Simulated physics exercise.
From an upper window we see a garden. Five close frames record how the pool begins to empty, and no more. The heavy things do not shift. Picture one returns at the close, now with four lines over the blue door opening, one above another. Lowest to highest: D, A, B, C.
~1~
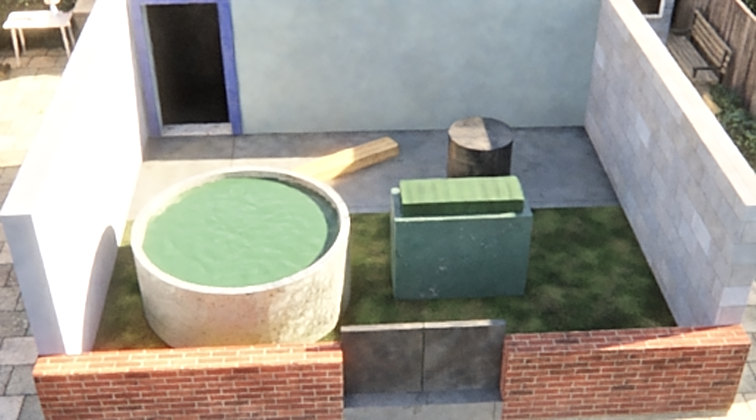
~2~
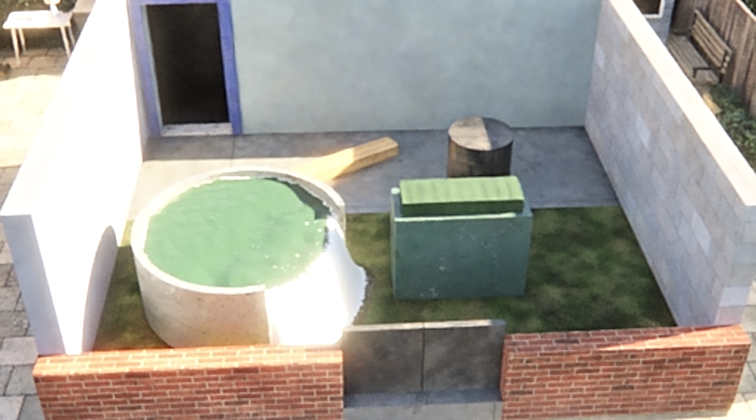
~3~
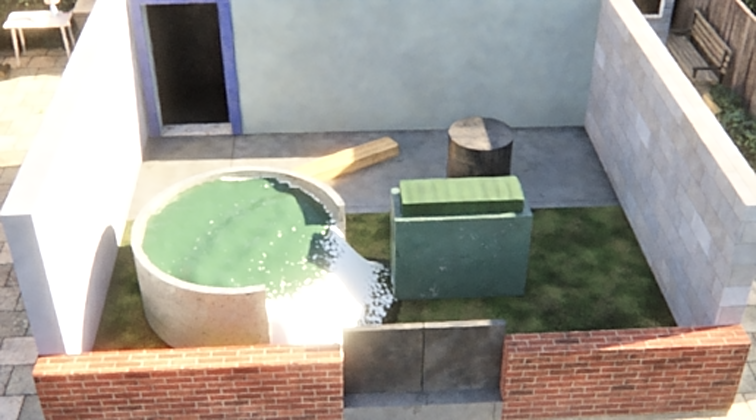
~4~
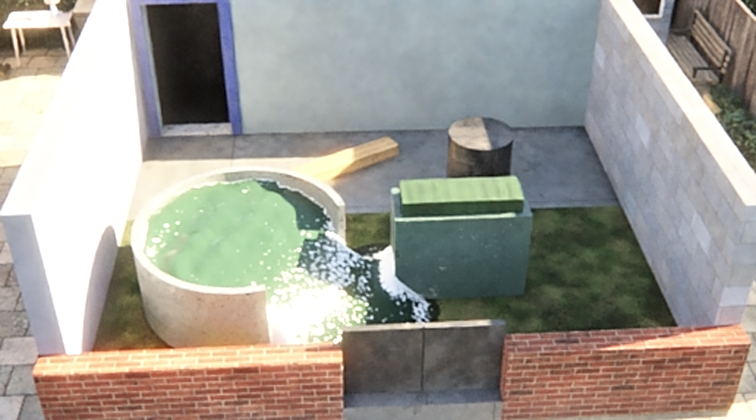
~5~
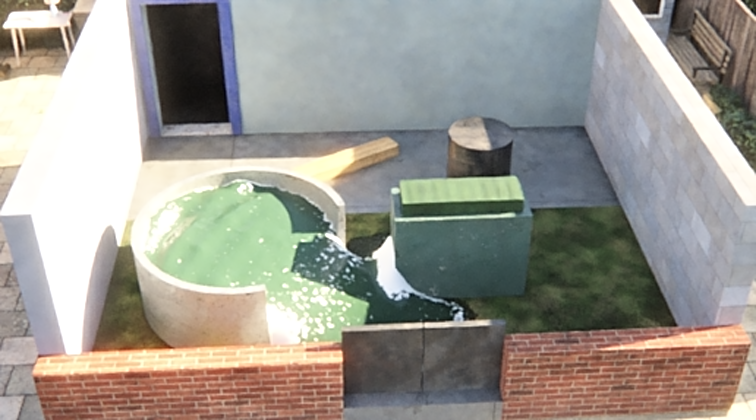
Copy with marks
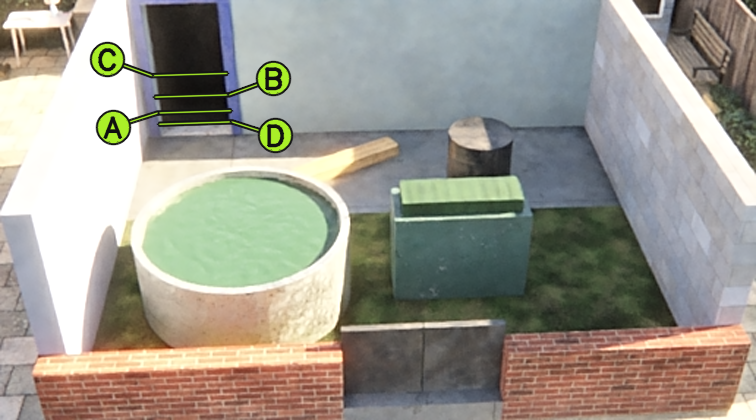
Round pool of green water bursting open on its right side, foaming water spreading over the grass past a green block.
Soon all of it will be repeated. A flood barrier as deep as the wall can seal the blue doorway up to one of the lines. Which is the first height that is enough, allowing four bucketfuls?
That is height D.
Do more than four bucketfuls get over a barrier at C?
No.
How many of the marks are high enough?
All four.
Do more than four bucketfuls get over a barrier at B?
No, that is safe.
In lime, A at (194, 111); B at (192, 95); C at (189, 74); D at (195, 123); from the bottom up D, A, B, C.
If A is chosen, nothing gets over.
If B is chosen, nothing gets over.
If C is chosen, nothing gets over.
If D is chosen, nothing gets over.
